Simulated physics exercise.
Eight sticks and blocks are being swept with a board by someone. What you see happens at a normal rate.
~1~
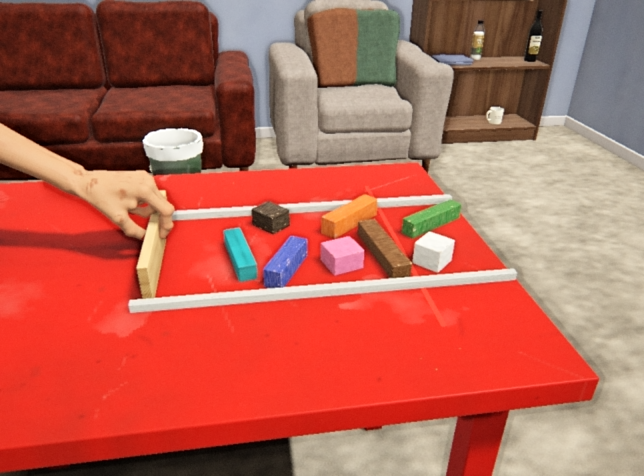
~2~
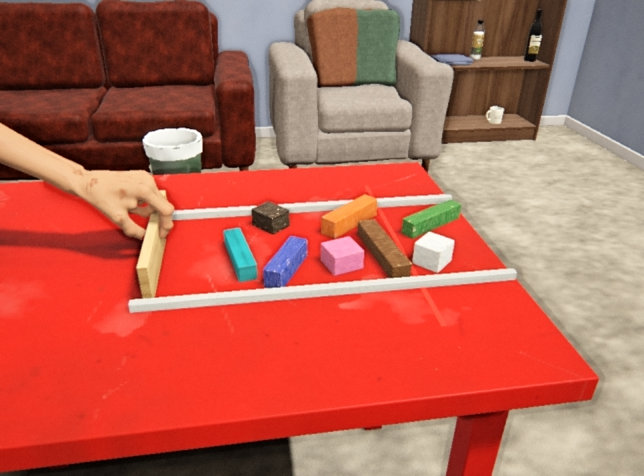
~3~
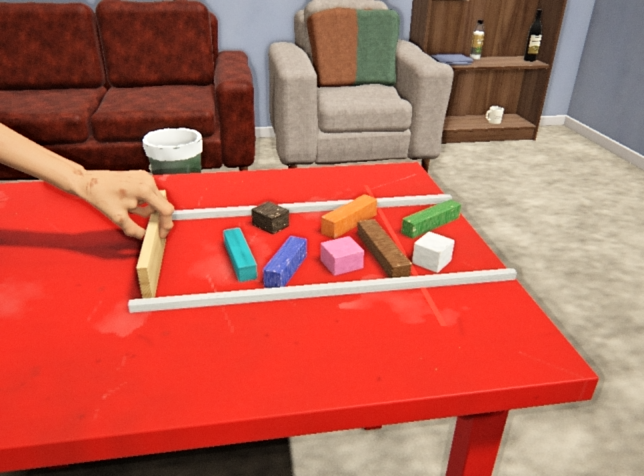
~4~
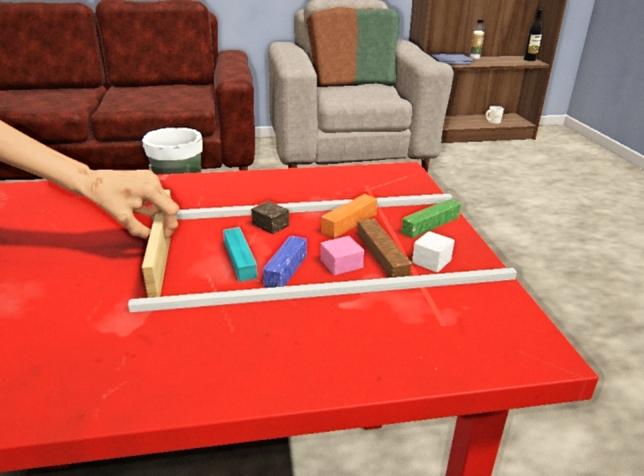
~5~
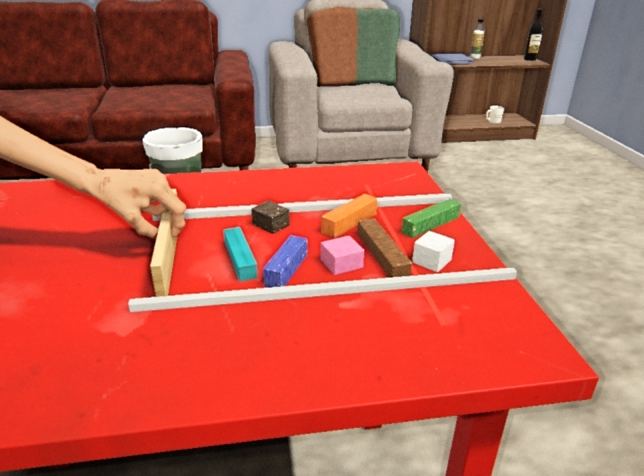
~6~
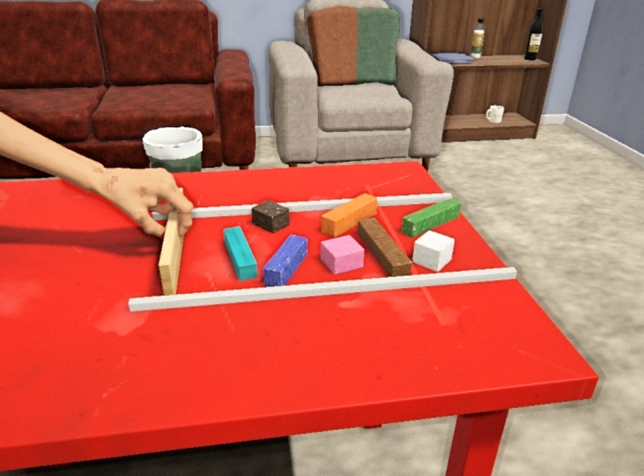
To begin with, a hand holds a wooden board upright at the left end of two pale strips on a red table, with colourful sticks and blocks lying to its right. The hand then slides the board a short way right between the strips, while the sticks and blocks stay still.
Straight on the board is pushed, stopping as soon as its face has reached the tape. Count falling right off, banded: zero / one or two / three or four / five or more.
Watch it: Hardly any - one or two - go plunging down.
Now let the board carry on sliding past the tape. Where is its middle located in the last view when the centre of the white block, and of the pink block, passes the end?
Estimated middle: (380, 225), and (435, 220) for the other.
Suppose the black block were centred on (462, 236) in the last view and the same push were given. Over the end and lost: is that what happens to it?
In that case it goes down.
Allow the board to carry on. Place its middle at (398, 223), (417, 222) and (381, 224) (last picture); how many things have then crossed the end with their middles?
2; 3; 1.
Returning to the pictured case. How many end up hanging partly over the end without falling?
It would come to 1.
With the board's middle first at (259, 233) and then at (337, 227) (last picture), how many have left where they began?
3 at one spot and 8 at the other.
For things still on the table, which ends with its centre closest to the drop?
The brown bar ends nearest.
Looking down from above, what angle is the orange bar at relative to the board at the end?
Near 0 degrees.
A little later, none off yet; green bar at rest near (432, 217); white block at rest near (433, 251); brown bar at rest near (383, 246).
Next, none off yet; green bar moving near (437, 216); white block shifted about its own width near (452, 249); brown bar shifted a little near (413, 244).
When it is over, the number that fall off is one or two; down, white block and green bar.
